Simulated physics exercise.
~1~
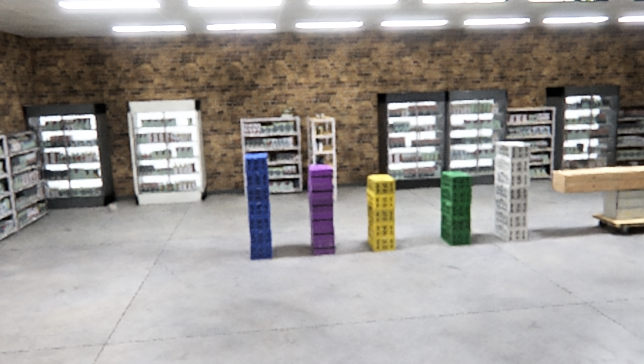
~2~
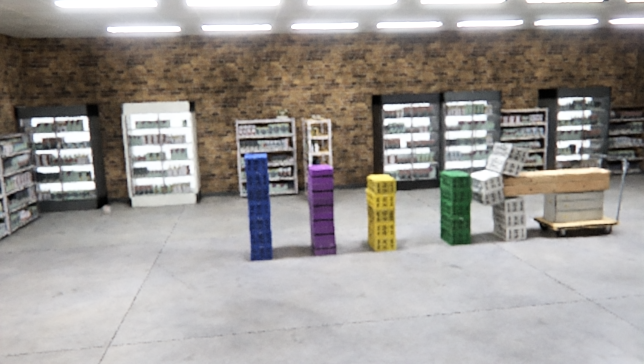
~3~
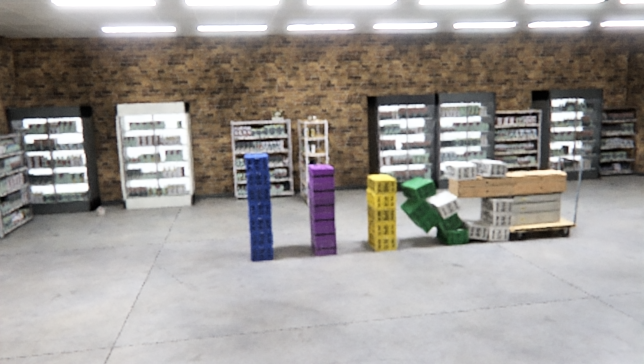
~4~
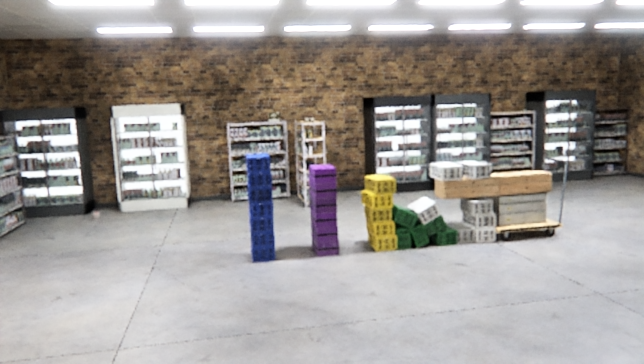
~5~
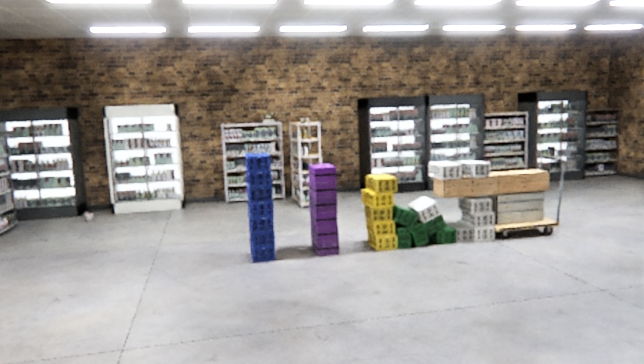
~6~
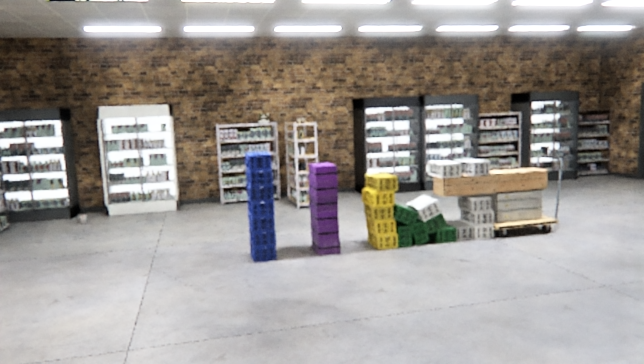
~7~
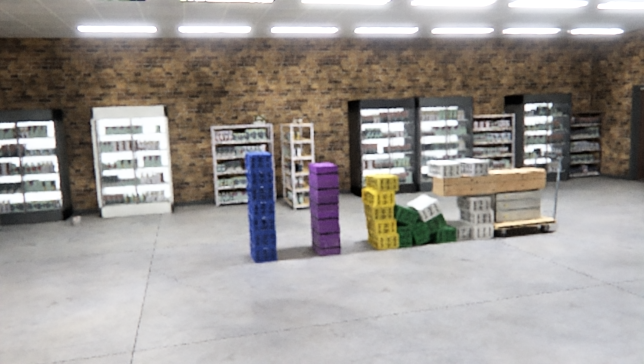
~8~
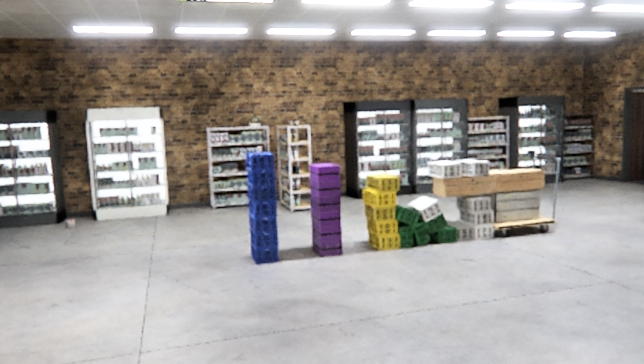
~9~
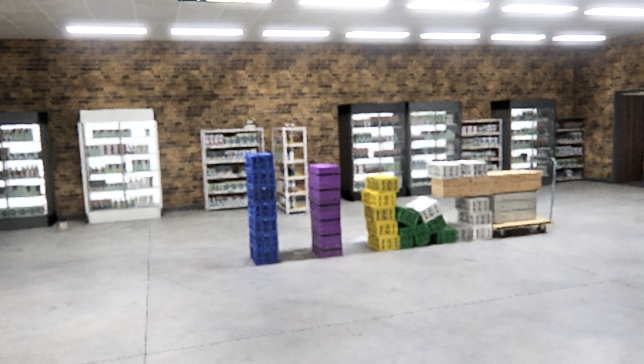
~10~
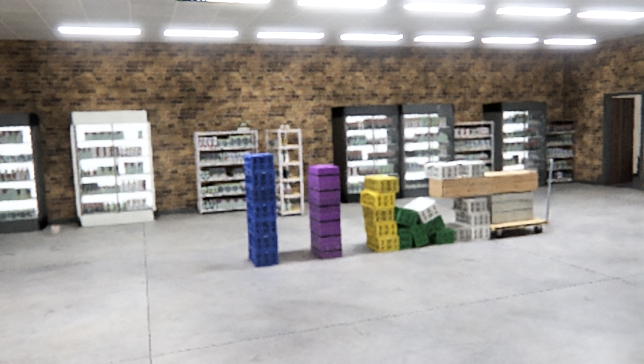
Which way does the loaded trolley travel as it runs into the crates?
The trolley moves to the left, running into the white stack before it comes to a stop.
